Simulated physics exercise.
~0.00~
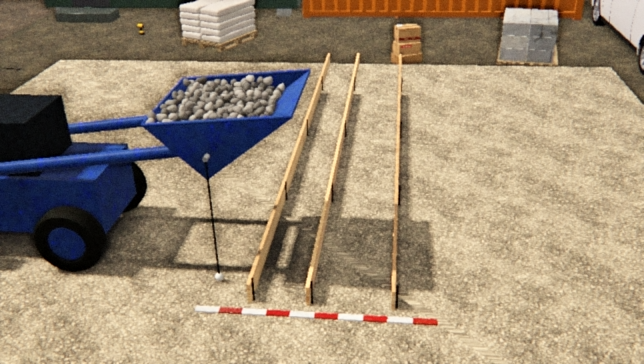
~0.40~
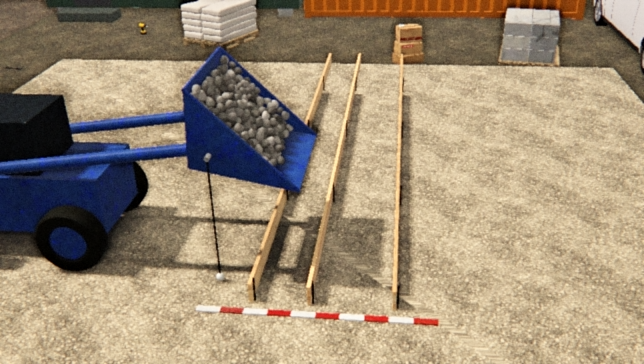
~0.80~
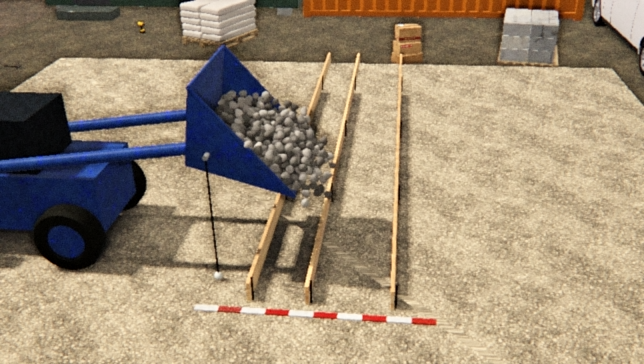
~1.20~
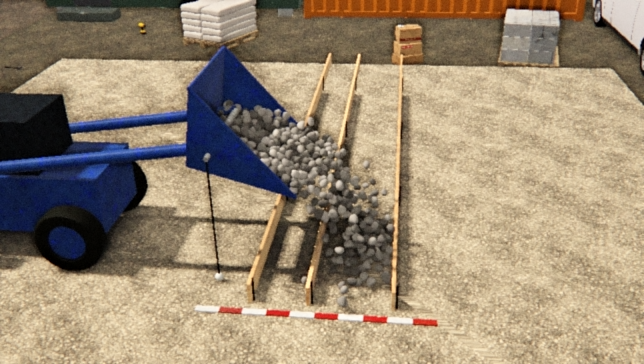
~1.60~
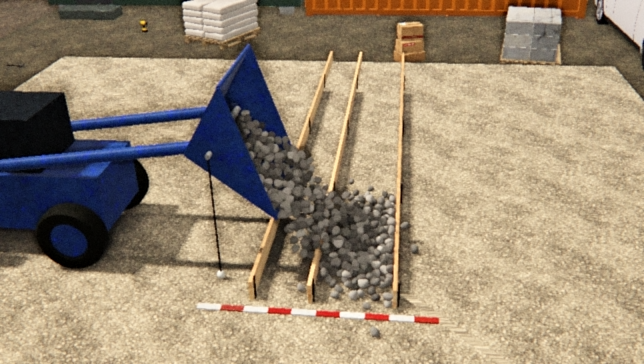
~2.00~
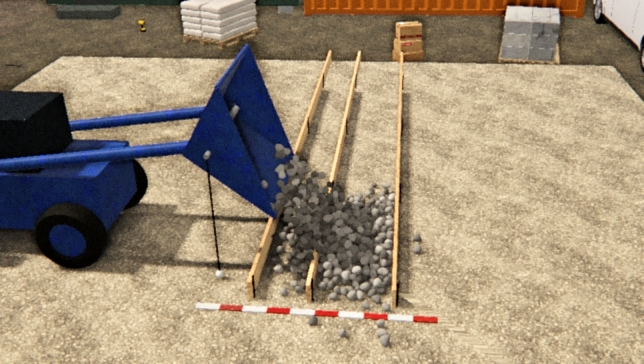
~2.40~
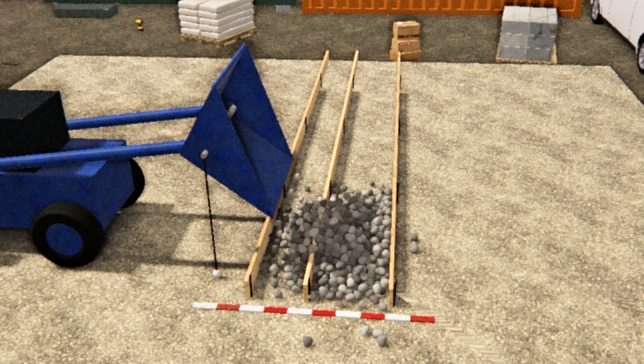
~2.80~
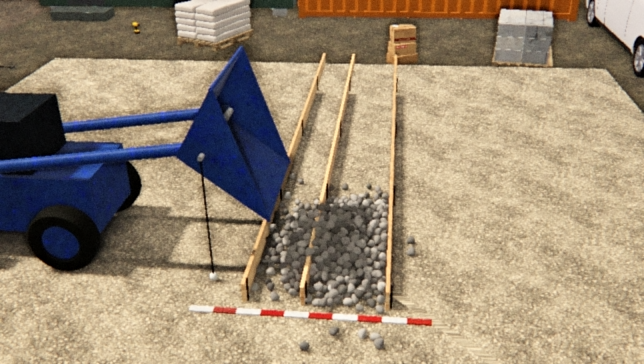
A blue loader tips its bucket, and grey stones slide out and settle between wooden planks.
